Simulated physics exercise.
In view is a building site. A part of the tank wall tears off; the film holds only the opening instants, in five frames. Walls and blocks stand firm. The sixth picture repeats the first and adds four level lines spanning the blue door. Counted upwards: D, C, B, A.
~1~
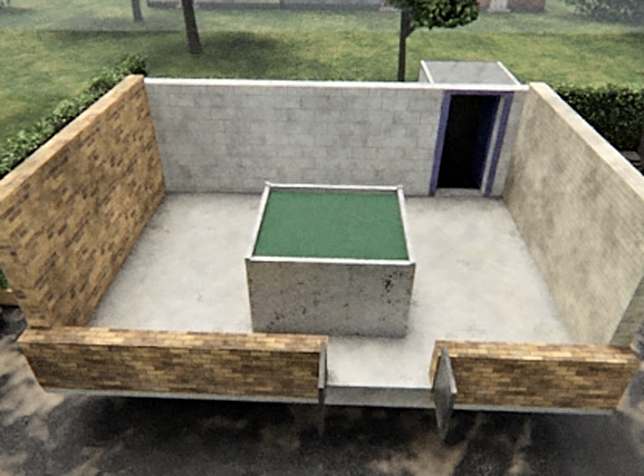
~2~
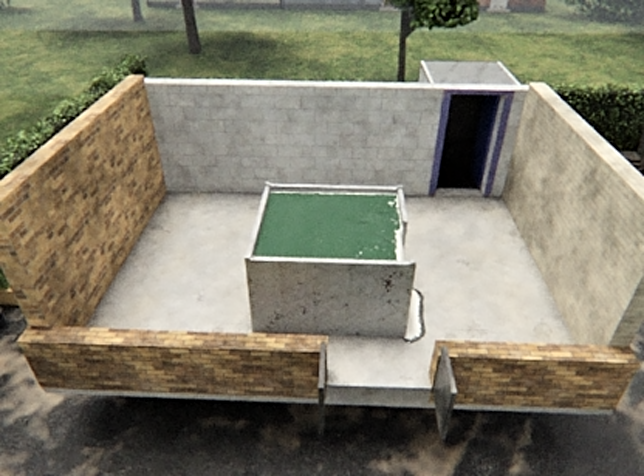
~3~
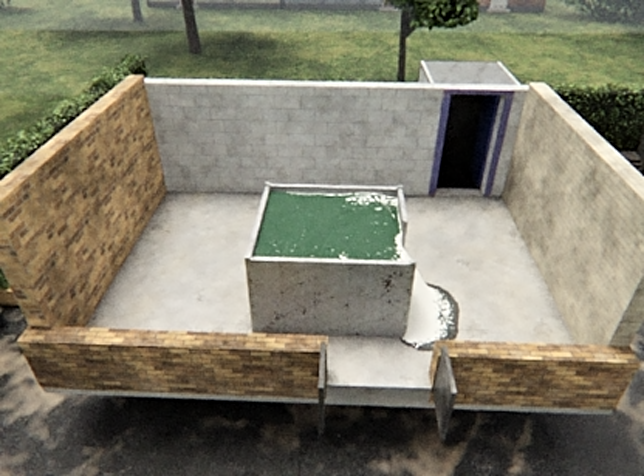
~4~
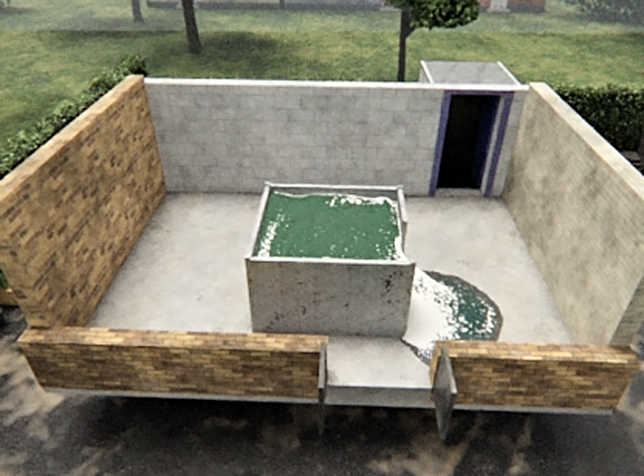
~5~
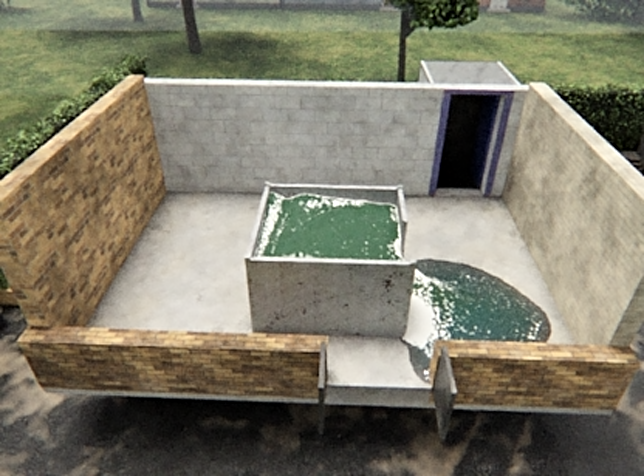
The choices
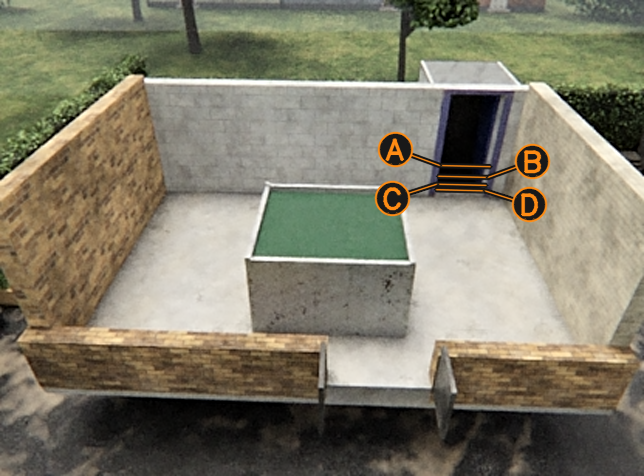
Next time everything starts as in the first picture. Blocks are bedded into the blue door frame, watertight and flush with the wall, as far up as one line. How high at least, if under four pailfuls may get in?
That is height B.
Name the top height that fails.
C it is.
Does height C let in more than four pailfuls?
Yes, it does.
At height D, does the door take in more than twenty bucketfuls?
Yes, it does.
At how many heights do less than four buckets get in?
Two of them.
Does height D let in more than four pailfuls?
Yes, it does.
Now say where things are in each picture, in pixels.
Water in the tank at rest, its middle at (332, 224); foot of the blue doorway at (459, 196); open gate at (382, 334).
Water covers 1 % of the ground and shows as far out as (418, 310).
Water covers 3 % of the ground and shows as far out as (452, 302).
Water covers 8 % of the ground and shows as far out as (492, 306).
Water covers 14 % of the ground and shows as far out as (544, 323).
On the marked copy, A at (465, 166); B at (463, 176); C at (461, 184); D at (460, 190); from the bottom up D, C, B, A.
With A, nothing gets over.
With B, a splash gets over, under a bucket.
With C, about 14 bucketfuls get in.
With D, dozens of bucketfuls pour in.
